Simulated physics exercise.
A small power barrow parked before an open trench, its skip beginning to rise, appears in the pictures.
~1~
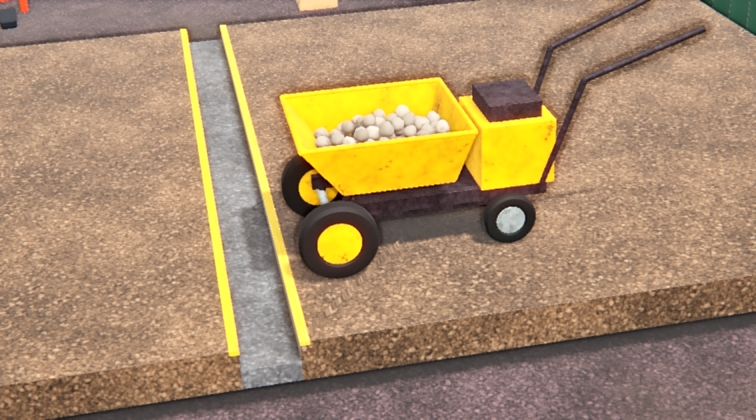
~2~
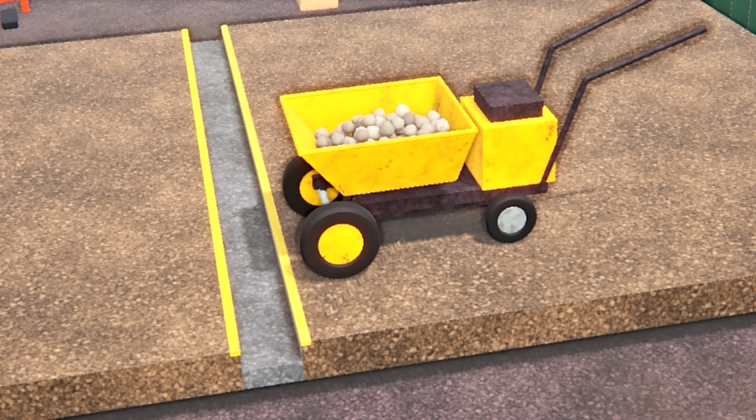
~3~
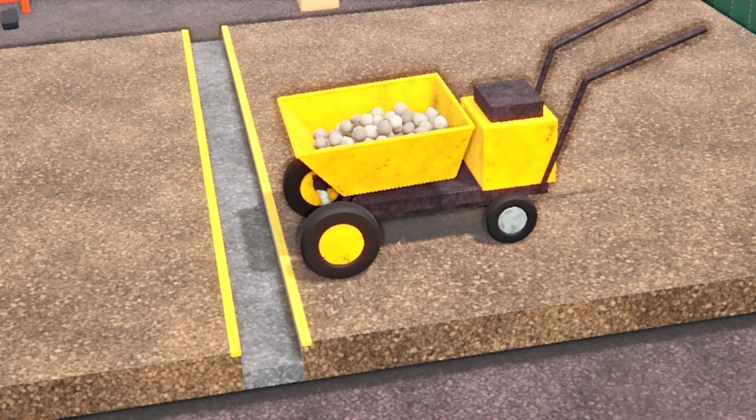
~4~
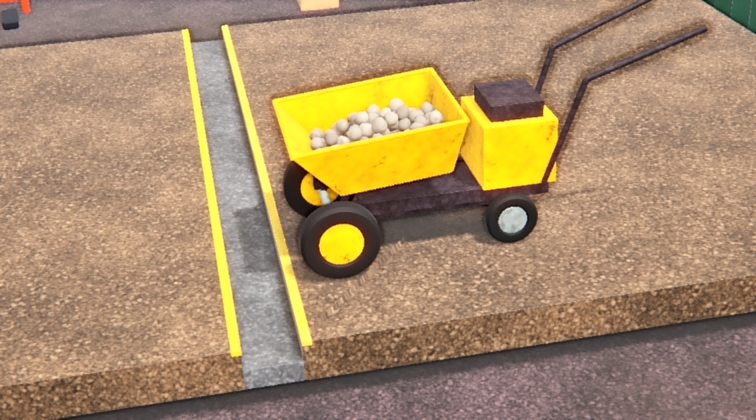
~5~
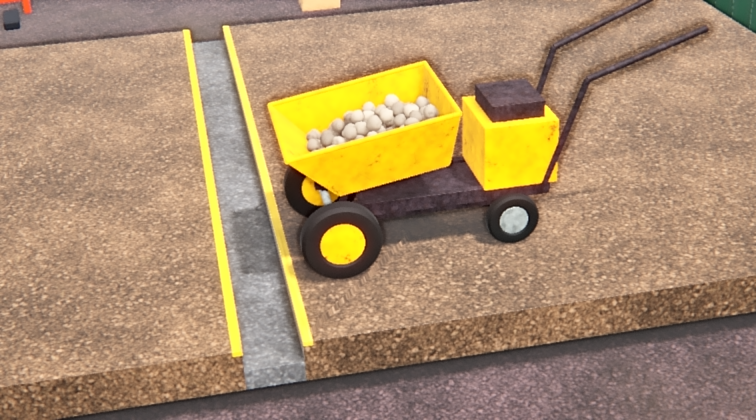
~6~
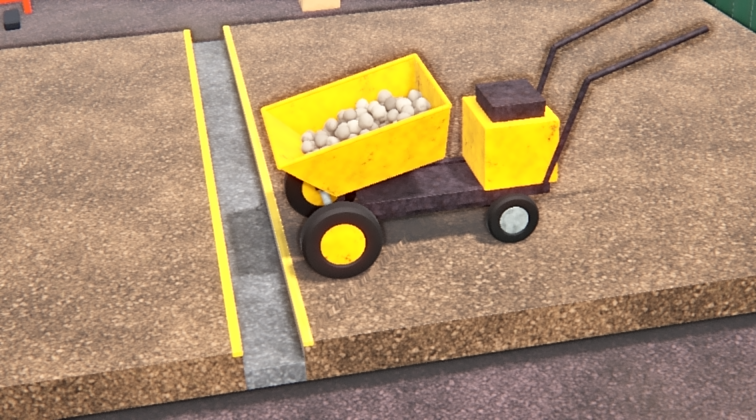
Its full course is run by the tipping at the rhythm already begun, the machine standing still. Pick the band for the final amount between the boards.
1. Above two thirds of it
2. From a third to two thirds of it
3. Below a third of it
Below a third of it (3).
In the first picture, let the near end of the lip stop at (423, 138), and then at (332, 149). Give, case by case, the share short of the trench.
Roughly 60 per cent, then roughly 0 per cent.
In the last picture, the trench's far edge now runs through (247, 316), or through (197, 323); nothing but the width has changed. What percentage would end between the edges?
Lab note: Try one 0 per cent, try two 60 per cent.
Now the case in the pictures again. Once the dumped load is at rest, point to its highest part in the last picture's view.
Roughly at (207, 246).
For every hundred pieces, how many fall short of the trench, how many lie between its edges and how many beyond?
Short 0, between 5, beyond 90 %.
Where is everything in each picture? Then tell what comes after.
Lip of the skip (301, 153), level; top of the load (388, 140), river pebbles; first edge of the trench (296, 308); far edge (229, 317), the trench under half as wide as the skip, and shallow for its width, in the first picture.
Lip of the skip (301, 154), level; top of the load (388, 139), in the second picture.
Lip of the skip (298, 156), tipped barely; top of the load (386, 138), in the third picture.
Lip of the skip (293, 158), tipped a little; top of the load (382, 135), in the fourth picture.
Lip of the skip (287, 162), tipped a little; top of the load (400, 121), in the fifth picture.
Lip of the skip (280, 167), tipped a little; top of the load (408, 112); first edge of the trench (300, 308); far edge (232, 318), in the sixth picture.
Just after the last frame, skip tipped steeply; every one in the skip.
A moment on, skip tipped right over; almost all in the skip; about a tenth beyond it; just a few falling.
Further on, skip tipped right over; about a tenth in the skip; the larger part beyond it.
When it is over, skip tipped right over; about a tenth in the skip; about a tenth in or heaped over the trench; the larger part beyond it.
